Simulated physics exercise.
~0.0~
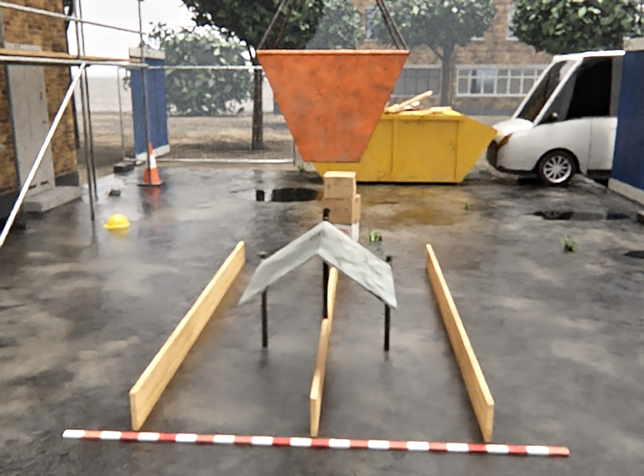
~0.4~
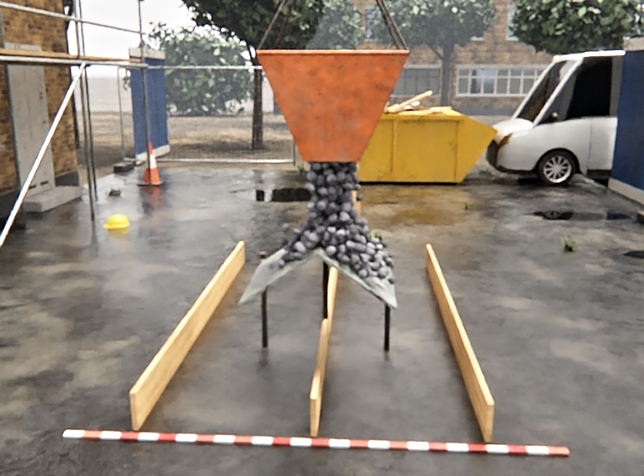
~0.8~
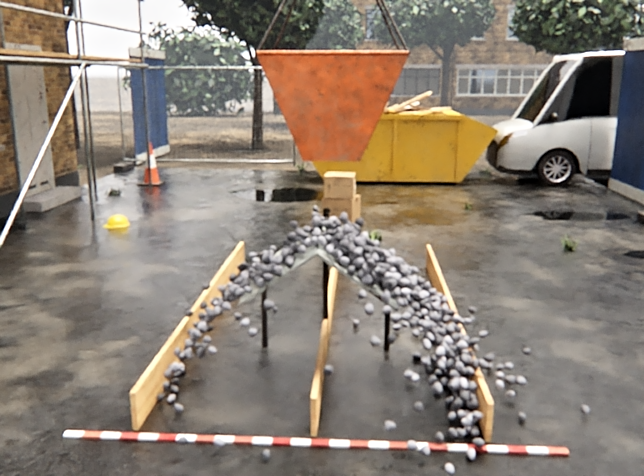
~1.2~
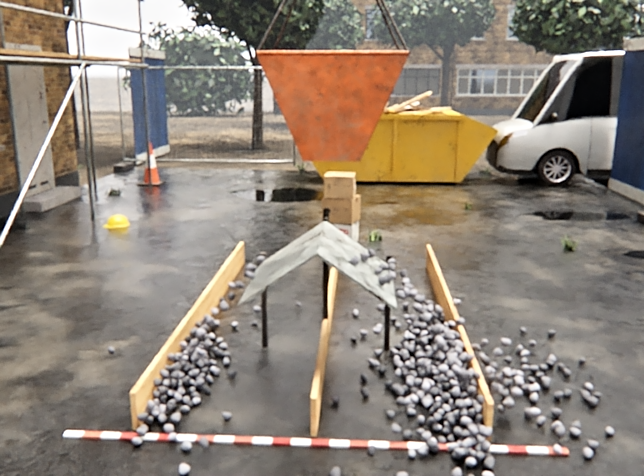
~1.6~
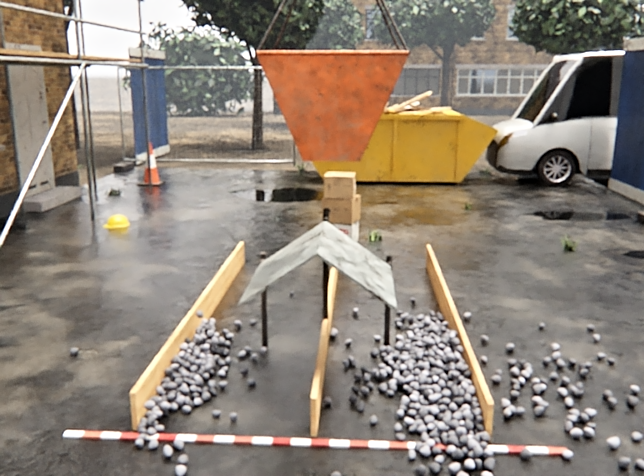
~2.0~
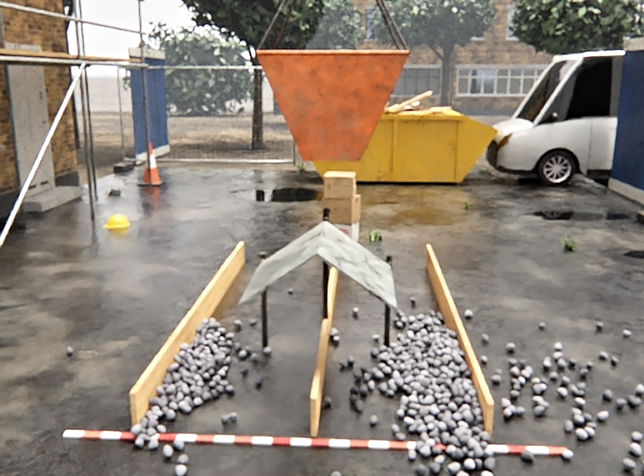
The video shows an orange skip hanging above a peaked steel plate and releasing grey stones, which slide down both slopes between wooden boards. The skip and plate empty, leaving a smaller pile in the left bay, a larger one in the right, and some stones scattered farther right.
